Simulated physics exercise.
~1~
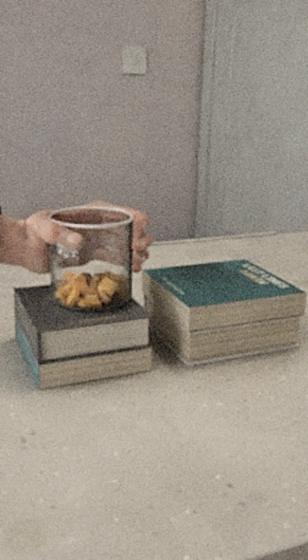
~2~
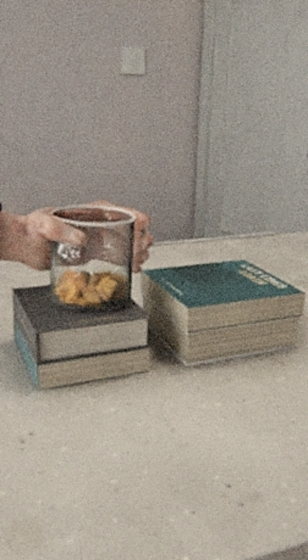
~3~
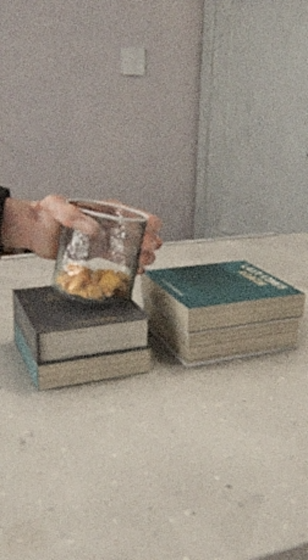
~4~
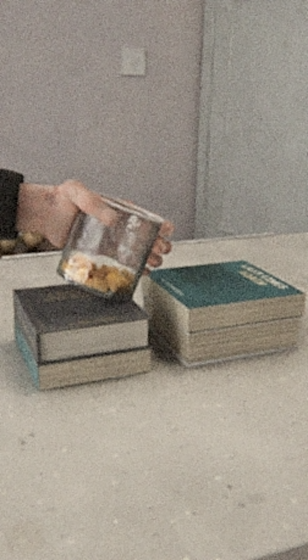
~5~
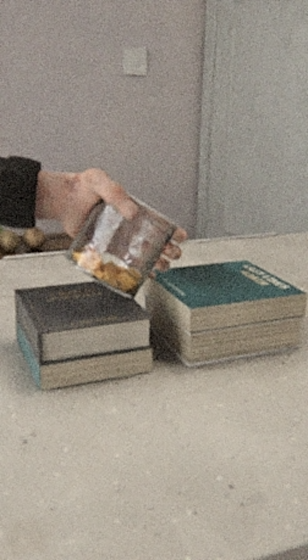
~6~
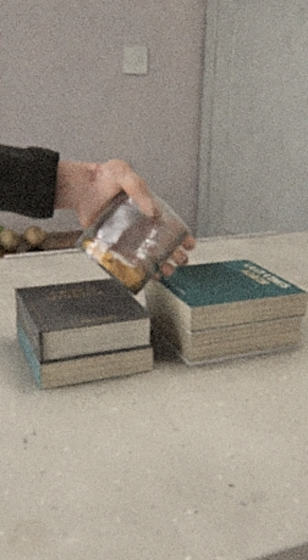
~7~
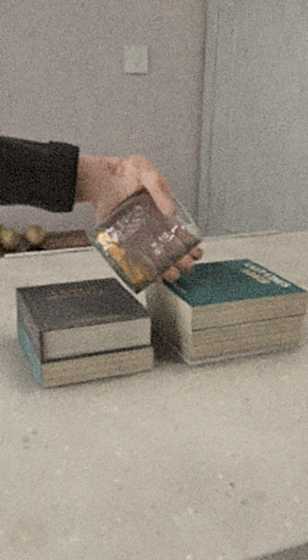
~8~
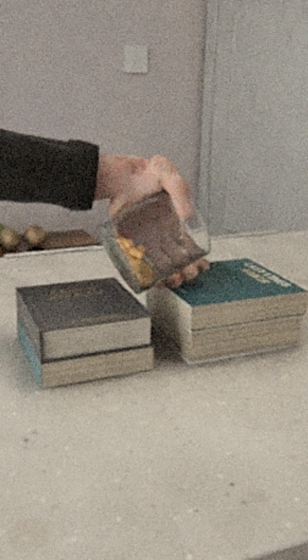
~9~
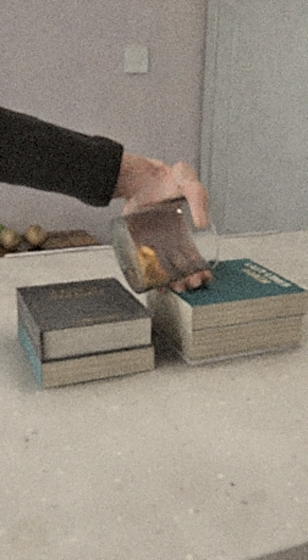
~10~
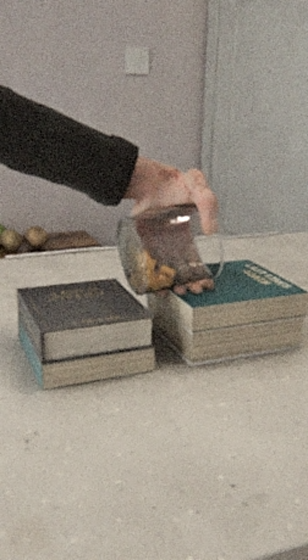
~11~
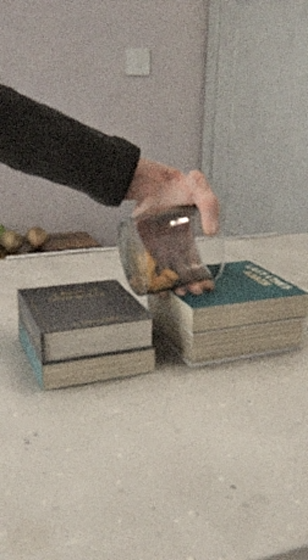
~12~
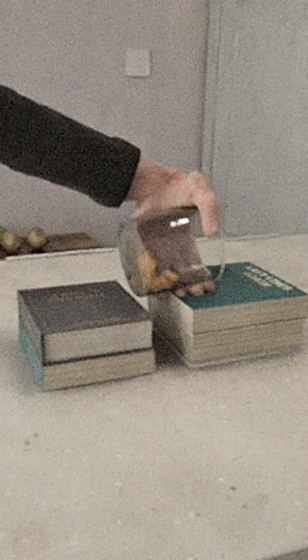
A clear glass holding small orange-yellow chunks is lifted by a hand from a short stack of books, tipped rightward, and lowered onto its side against the neighbouring teal-topped book pile, where the hand keeps hold of it with the chunks still inside.
